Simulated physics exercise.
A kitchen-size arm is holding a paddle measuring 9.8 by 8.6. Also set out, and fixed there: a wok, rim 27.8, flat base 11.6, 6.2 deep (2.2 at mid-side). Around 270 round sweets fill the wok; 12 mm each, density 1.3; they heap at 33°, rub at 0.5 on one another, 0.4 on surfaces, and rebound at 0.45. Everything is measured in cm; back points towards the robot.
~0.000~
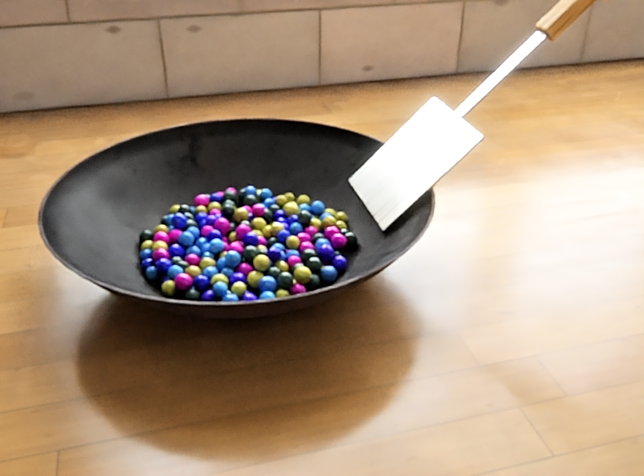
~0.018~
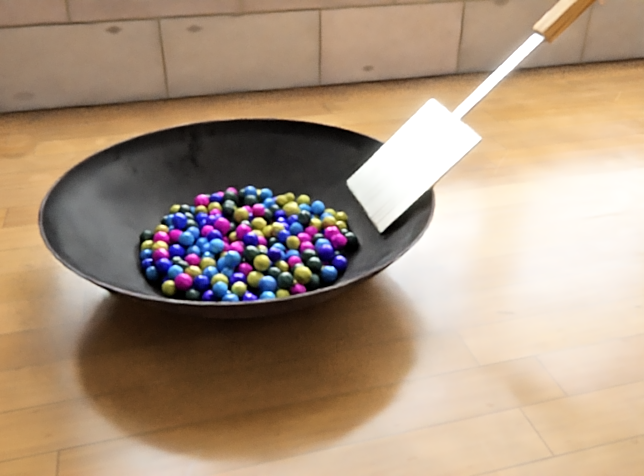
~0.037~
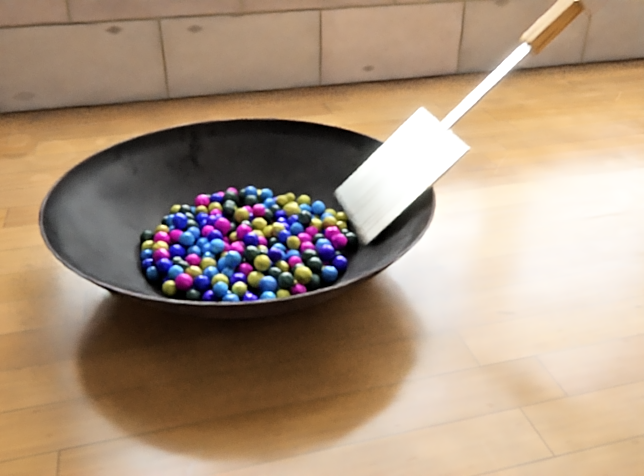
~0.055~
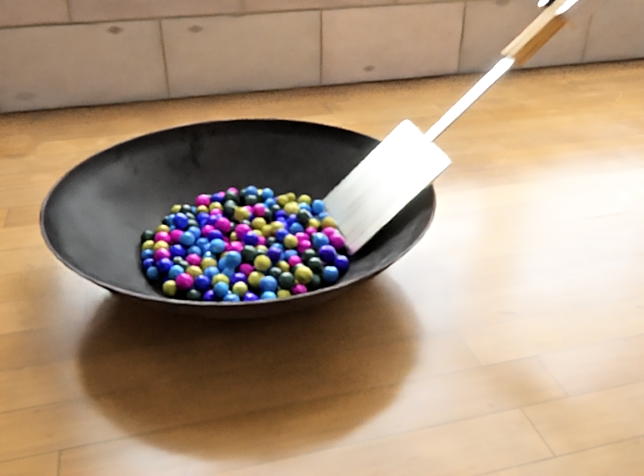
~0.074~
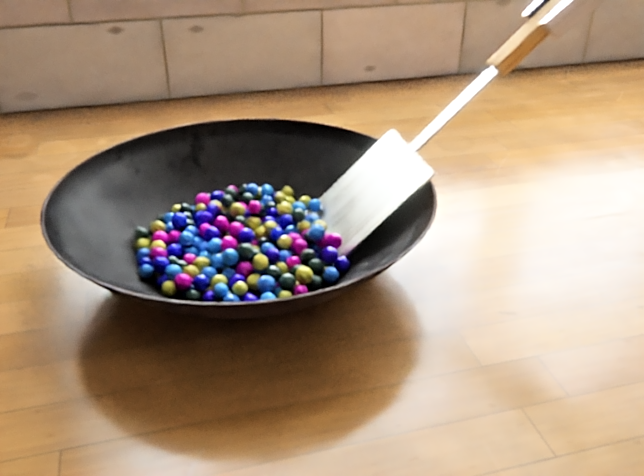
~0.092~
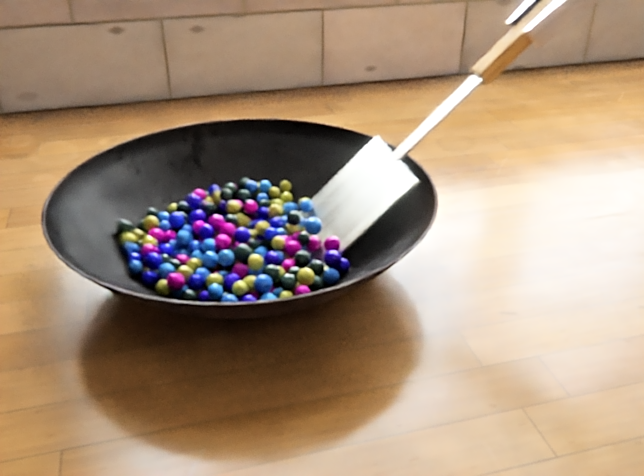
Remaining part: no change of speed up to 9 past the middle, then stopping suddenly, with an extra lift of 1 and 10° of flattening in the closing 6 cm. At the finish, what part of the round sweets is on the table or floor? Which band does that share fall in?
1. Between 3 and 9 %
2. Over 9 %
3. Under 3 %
2, over 9 %.
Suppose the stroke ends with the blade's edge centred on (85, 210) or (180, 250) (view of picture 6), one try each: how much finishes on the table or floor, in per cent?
Some 40 and 0 per cent.
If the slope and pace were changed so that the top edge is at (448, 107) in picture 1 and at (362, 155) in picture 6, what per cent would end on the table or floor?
Off the vessel, on the table or floor: Some 40 percent.
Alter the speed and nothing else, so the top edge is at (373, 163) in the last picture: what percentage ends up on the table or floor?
That share would be about 35 percent.
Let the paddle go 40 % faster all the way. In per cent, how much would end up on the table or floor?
About 35 in a hundred.
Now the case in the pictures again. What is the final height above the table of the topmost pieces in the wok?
Top of the heap: Roughly 7.0 cm above the table top.
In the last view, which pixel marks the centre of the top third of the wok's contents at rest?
Centre: Roughly (115, 230).
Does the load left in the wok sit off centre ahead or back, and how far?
About 4.5 centimetres ahead.
After 0.16 s, sloping 43°, highest piece 6 above the table; 269 in the wok.
After 0.23 s, sloping 39°, highest piece 6 above the table; 269 in the wok.
After 0.46 s, sloping 33°, highest piece 7 above the table; 235 in the wok, 28 on the table or floor, 6 on the blade or in flight.
After 1.51 s, sloping 33°, highest piece 7 above the table; 235 in the wok, 34 on the table or floor.
In the end, 235 in the wok, 34 on the table or floor. That is 13 % on the table or floor.
